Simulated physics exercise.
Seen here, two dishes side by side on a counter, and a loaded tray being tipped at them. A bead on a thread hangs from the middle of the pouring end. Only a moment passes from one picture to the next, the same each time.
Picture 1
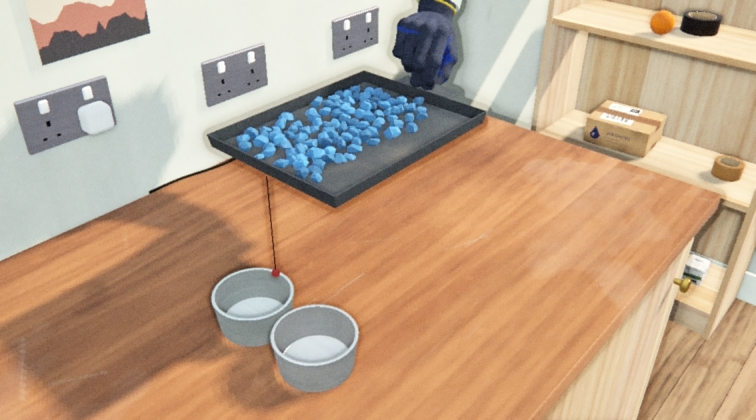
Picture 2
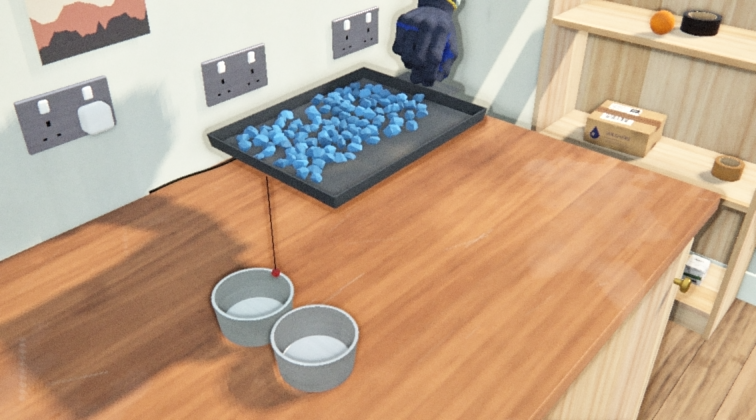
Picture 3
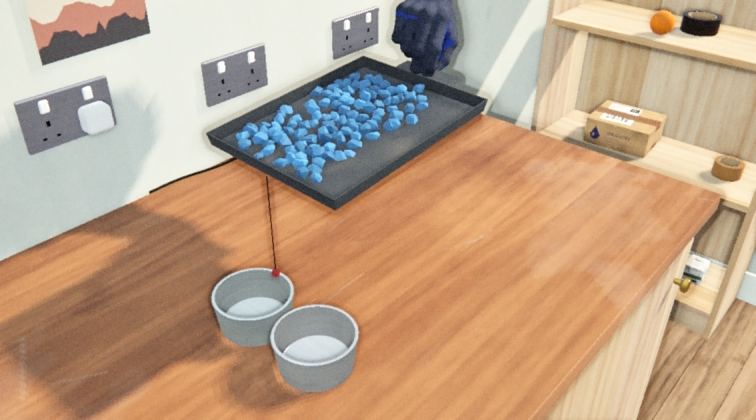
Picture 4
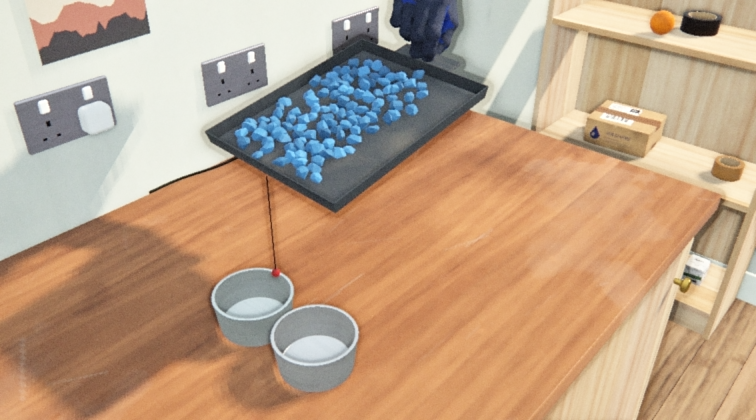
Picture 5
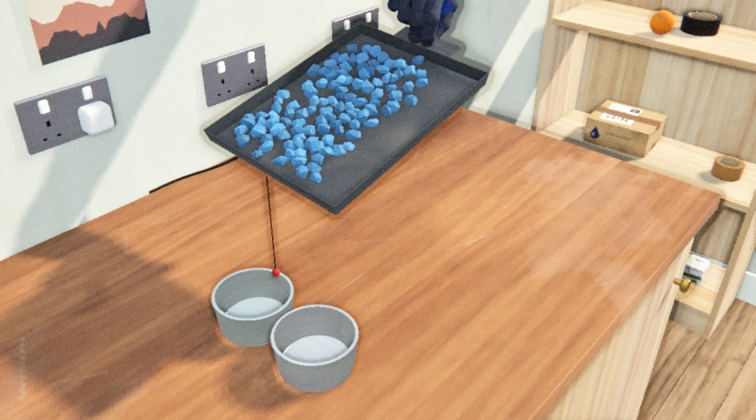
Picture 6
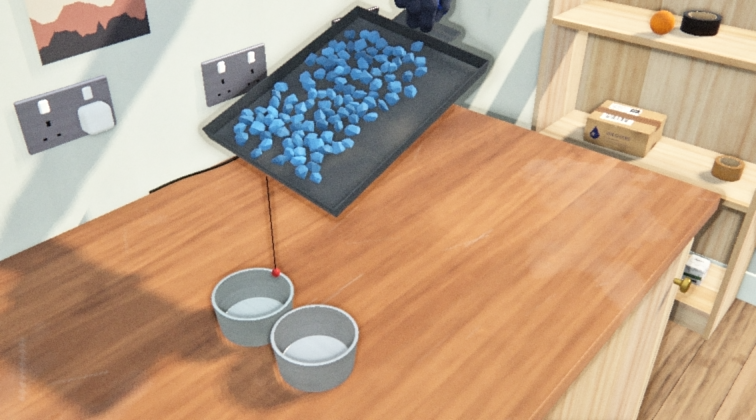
The clip shows a dark tray of blue stones above two grey dishes on a wooden counter, a red bead hanging on a thread, as a dark-gloved hand raises the far end, tilting the tray gradually toward the dishes.
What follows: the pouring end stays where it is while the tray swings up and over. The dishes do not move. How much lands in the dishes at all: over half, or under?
They take over half between them.
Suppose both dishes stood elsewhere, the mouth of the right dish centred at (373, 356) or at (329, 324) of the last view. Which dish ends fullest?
First the left-hand dish, then the right one.
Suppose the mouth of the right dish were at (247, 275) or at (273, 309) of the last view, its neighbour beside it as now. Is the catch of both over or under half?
One: Below a half. Two: The smaller part.
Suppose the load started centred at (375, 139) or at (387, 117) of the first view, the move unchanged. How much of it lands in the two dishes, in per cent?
About 70 and 60 per cent.
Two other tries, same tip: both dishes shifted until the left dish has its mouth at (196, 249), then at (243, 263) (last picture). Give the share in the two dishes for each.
Roughly 0 per cent, and 20 per cent.
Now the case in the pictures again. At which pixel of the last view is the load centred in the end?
Roughly at (304, 361).
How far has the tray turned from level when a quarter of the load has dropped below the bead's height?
Near 80 degrees.
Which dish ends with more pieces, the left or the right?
That is right.
Shortly afterwards, tray tipped steeply; all but a few on the tray; only a few in the air.
Next, tray tipped past a quarter turn; near a quarter on the tray; near a third in the right dish; a little in the left dish; near a quarter outside both; near a quarter in the air.
Some moments later, tray tipped past a quarter turn; near half in the right dish; a little in the left dish; near a third outside both.
In the end, tray tipped past a quarter turn; near half in the right dish; a little in the left dish; near a third outside both.
